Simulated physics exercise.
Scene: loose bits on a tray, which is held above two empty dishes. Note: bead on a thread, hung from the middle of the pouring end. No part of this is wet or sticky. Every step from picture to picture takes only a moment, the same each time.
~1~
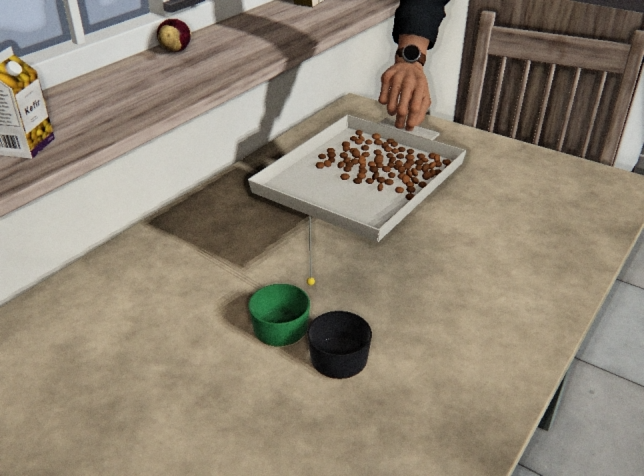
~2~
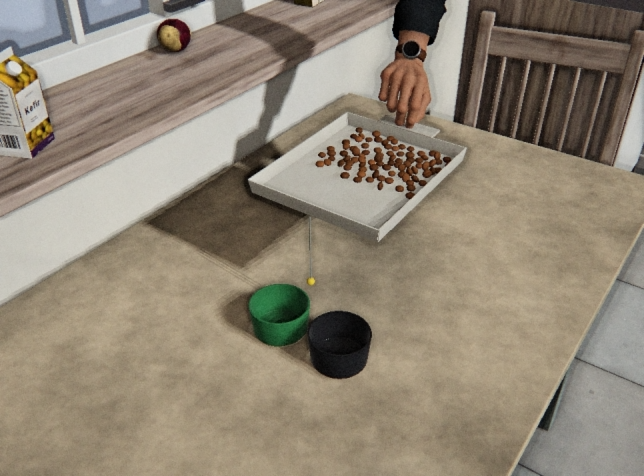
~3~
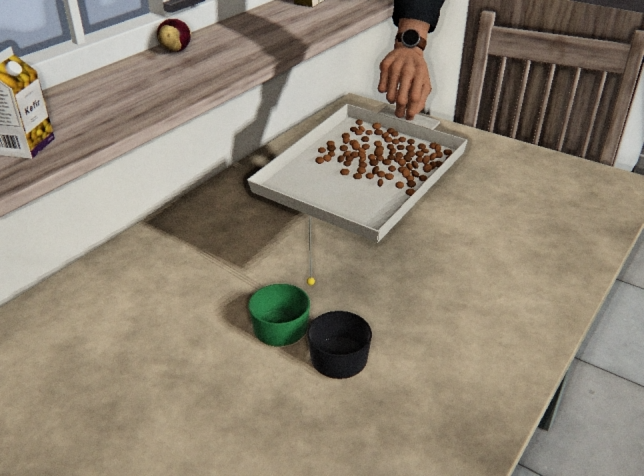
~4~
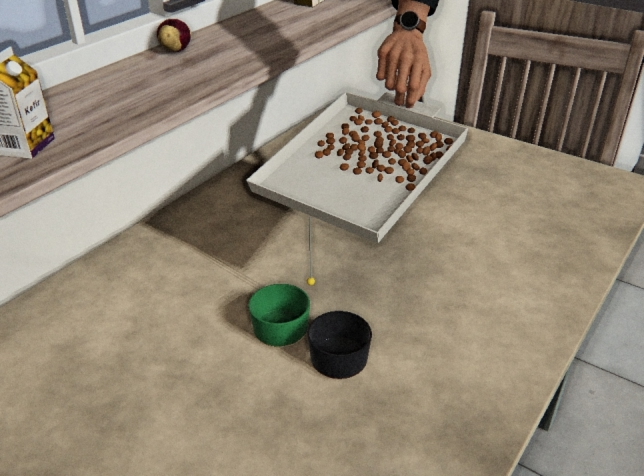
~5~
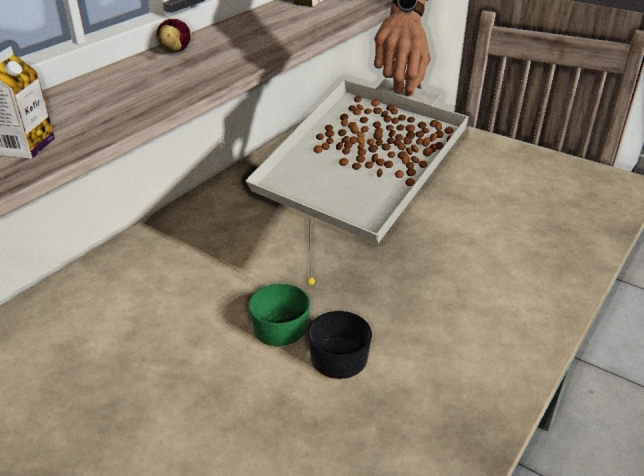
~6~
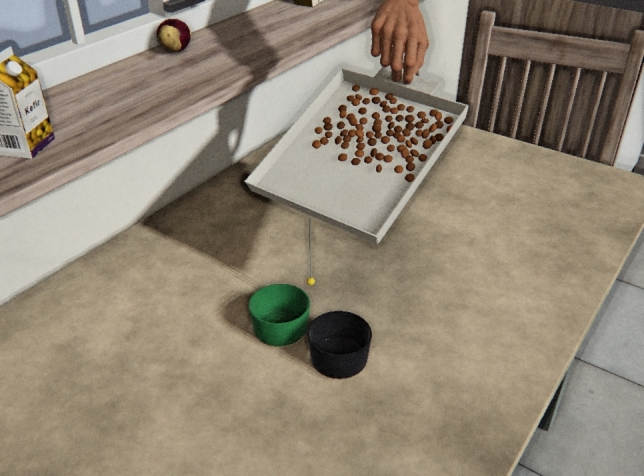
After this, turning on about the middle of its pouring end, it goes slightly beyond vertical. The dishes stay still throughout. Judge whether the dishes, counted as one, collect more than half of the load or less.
Counted as one, they collect more than half.
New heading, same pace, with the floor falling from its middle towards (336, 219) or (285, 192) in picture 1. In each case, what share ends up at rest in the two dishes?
The first try gives close to 70 per cent, the second close to 0 per cent.
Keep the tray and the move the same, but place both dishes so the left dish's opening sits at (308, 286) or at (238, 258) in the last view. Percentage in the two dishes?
10 per cent the first time, 0 per cent the second time.
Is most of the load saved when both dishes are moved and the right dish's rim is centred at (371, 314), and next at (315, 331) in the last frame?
Catch, run one: Below the halfway mark; run two: Past the halfway mark.
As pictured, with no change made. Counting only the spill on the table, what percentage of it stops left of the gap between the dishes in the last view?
Share on the left: Near 70 %.
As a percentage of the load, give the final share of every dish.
For the left dish 30 per cent, for the right dish 40.
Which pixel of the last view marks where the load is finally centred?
Resting centre, last frame: Roughly (311, 342).
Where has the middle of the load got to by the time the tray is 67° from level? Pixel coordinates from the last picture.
The centre of the load shows up near (330, 217) in the last view.
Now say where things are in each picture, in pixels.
Corners of the pouring end near (251, 179) and (378, 228), level; middle of the load near (379, 160), bits of dog kibble; left dish near (261, 331); right dish near (322, 362); bead on its thread near (311, 281), in the first frame.
Corners of the pouring end near (251, 179) and (378, 228), level; middle of the load near (379, 158), in the second frame.
Corners of the pouring end near (251, 179) and (378, 229), tipped barely, level across its low end; middle of the load near (379, 152), in the third frame.
Corners of the pouring end near (250, 180) and (377, 231), tipped a little, level across its low end; middle of the load near (379, 144), in the fourth frame.
Corners of the pouring end near (249, 180) and (376, 232), tipped clearly, level across its low end; middle of the load near (378, 136), in the fifth frame.
Corners of the pouring end near (248, 181) and (376, 234), tipped clearly, level across its low end; middle of the load near (377, 128); left dish near (261, 331); right dish near (322, 362), in the sixth frame.
Shortly afterwards, tray tipped steeply; the bulk on the tray; near a quarter in the air.
Next, tray tipped past a quarter turn; near two thirds on the tray; a little in the right dish; a little in the left dish; a little outside both; a little in the air.
Some moments later, tray tipped past a quarter turn; near a third in the right dish; near a third in the left dish; near a quarter outside both.
In the end, tray tipped past a quarter turn; near a third in the right dish; near a third in the left dish; near a quarter outside both.
